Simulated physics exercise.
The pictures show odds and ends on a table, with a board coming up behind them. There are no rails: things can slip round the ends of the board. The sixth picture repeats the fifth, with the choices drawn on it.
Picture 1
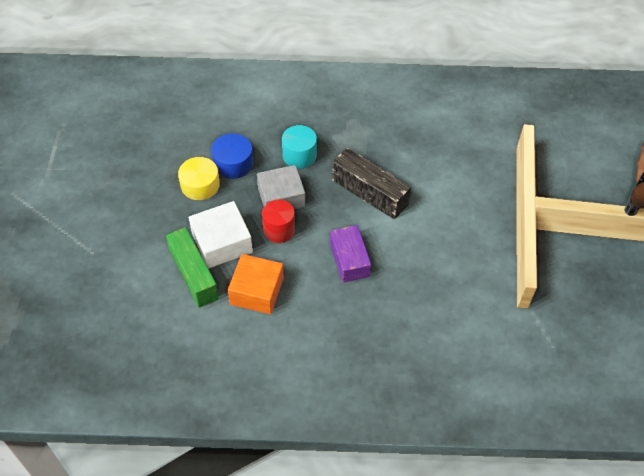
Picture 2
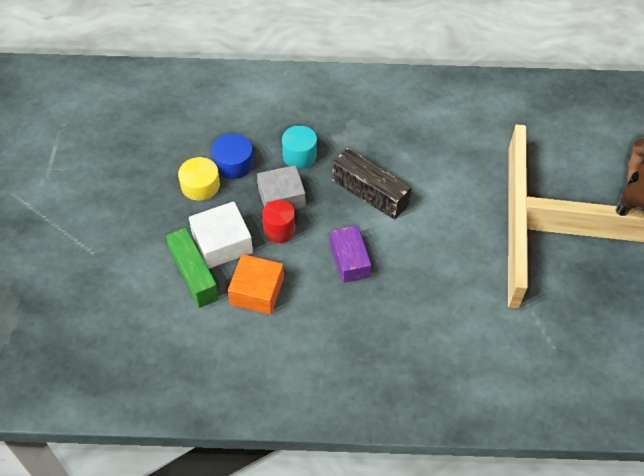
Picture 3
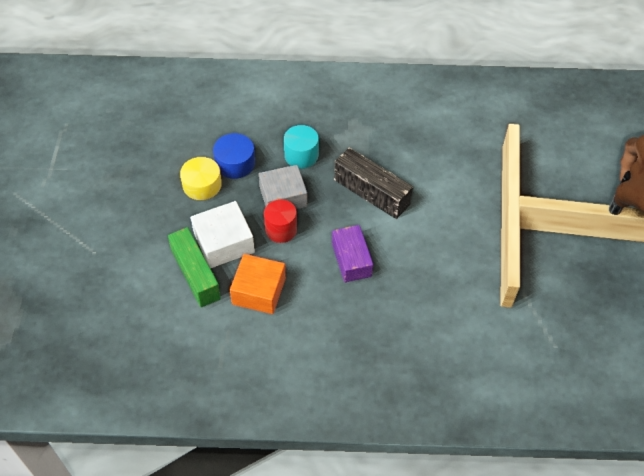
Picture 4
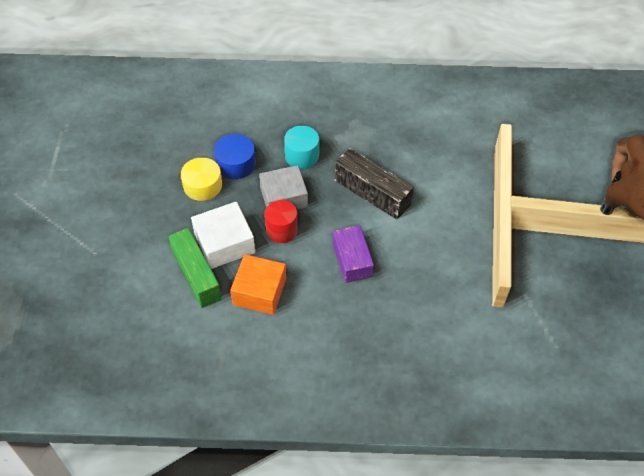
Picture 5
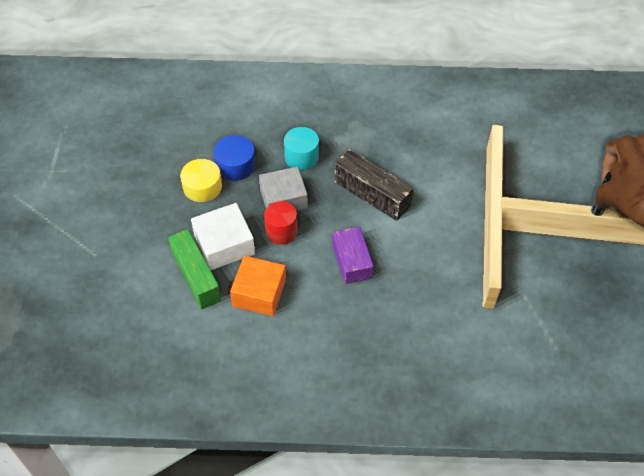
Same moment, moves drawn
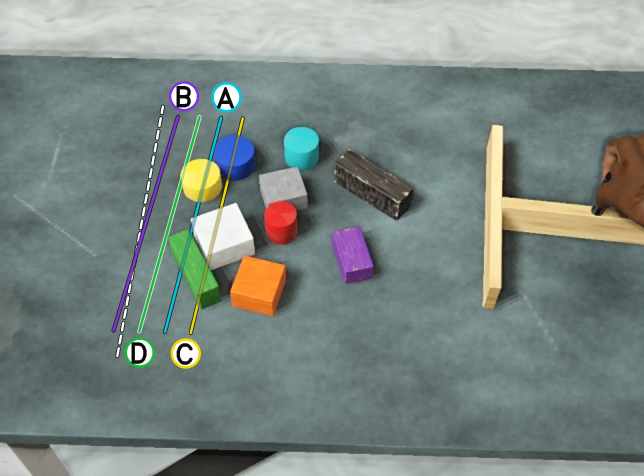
A wooden T-shaped board slid slowly left across a grey table, with a brown object coming into view behind it, while the colourful blocks and tins and a dark bar stayed where they were.
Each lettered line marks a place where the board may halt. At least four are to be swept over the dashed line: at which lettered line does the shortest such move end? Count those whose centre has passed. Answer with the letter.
Line D.
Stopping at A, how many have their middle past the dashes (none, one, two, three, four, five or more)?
It has three across.
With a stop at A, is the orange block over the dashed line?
No.
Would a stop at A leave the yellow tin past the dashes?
By then, yes.
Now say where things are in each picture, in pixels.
White block (221, 235); red tin (279, 221); blue tin (232, 156), in the first frame.
Board (522, 201); grey block (282, 190), in the second frame.
Board (514, 200); yellow tin (201, 179), in the third frame.
Board (506, 200); black bar (373, 183), in the fourth frame.
Board (497, 201); orange block (259, 286); white block (223, 237); red tin (281, 223), in the fifth frame.
On the copy, A at (196, 215); B at (149, 214); C at (219, 216); D at (172, 215); the dashed line at (142, 219).
On D. First, board (380, 198); yellow tin (201, 181); green bar (195, 269); none across.
Then, board (263, 194); yellow tin (181, 179); green bar (168, 270); none across.
Finally, board (172, 192); yellow tin (96, 171); green bar (75, 270); seven across.
By contrast, A gets only three across; B gets nine across, but is farther than needed; C gets only two across.
